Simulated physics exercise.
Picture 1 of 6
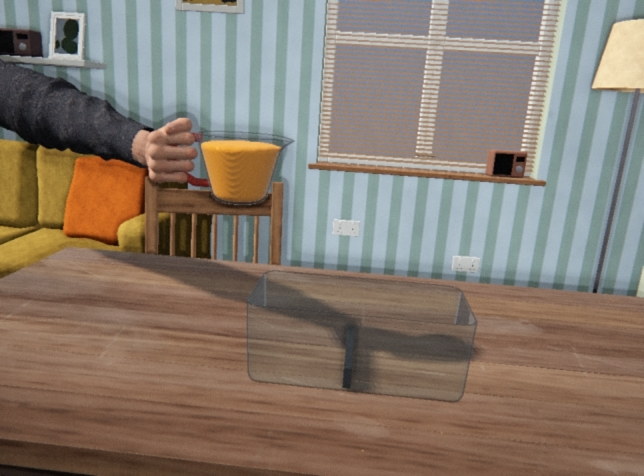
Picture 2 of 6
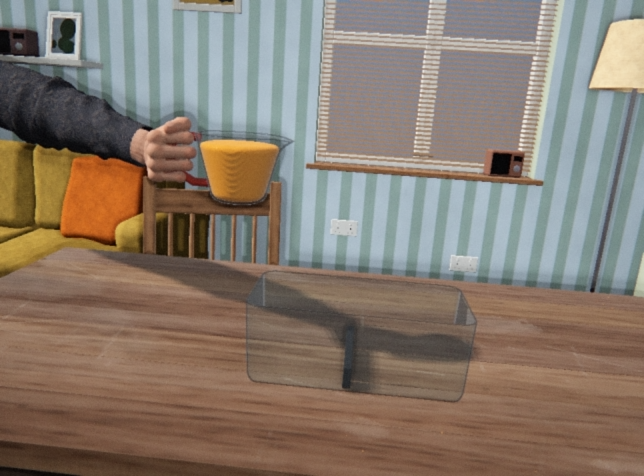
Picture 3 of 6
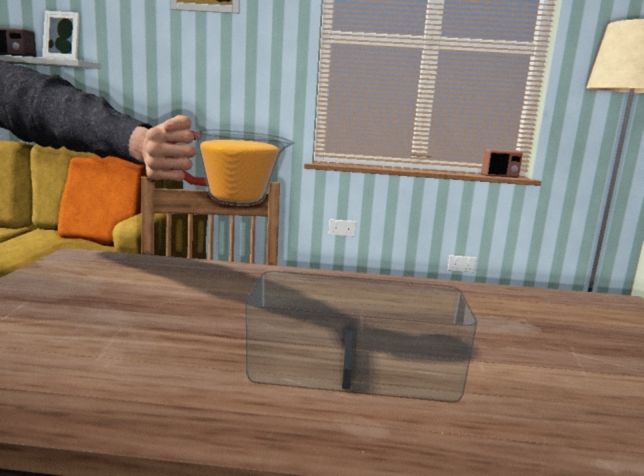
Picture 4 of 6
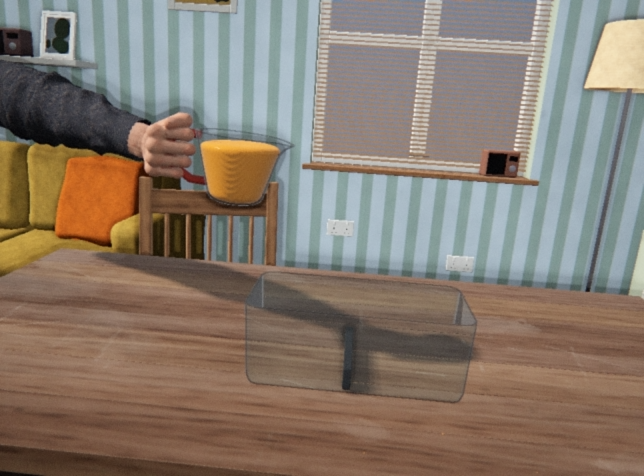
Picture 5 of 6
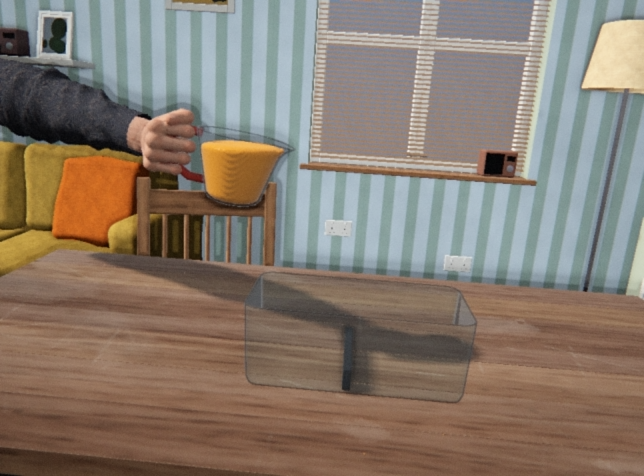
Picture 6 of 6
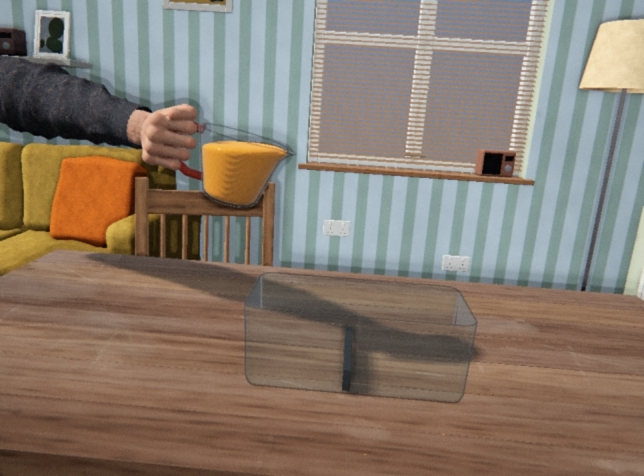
A hand slowly tilts a jug of orange juice rightward above a clear, empty basin.
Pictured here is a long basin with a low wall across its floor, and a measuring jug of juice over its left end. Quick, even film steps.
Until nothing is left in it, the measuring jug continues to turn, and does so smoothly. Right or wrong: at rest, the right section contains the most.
Wrong.
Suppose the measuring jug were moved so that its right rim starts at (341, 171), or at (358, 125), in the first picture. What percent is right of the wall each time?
About 80 per cent, then about 90 per cent.
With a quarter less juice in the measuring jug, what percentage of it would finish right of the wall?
I'd put it at around 10 %.
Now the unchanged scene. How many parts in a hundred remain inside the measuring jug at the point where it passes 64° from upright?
Around 55 in a hundred has not poured out yet.
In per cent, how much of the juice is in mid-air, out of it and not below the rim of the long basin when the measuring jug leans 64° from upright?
Estimate: Some 25 per cent.
A moment on, the tilt is 64° and 57 per cent is still to pour, 15 is left of the wall and 0 right of it.
Next, the tilt is 97° and 6 per cent is still to pour, 74 is left of the wall and 5 right of it.
Then the tilt is 105° and 0 per cent is still to pour, 85 is left of the wall and 11 right of it.
Later the tilt is 105° and 0 per cent is still to pour, 84 is left of the wall and 12 right of it.
At rest 84 per cent lies left of the wall, 12 right of it and 4 outside.
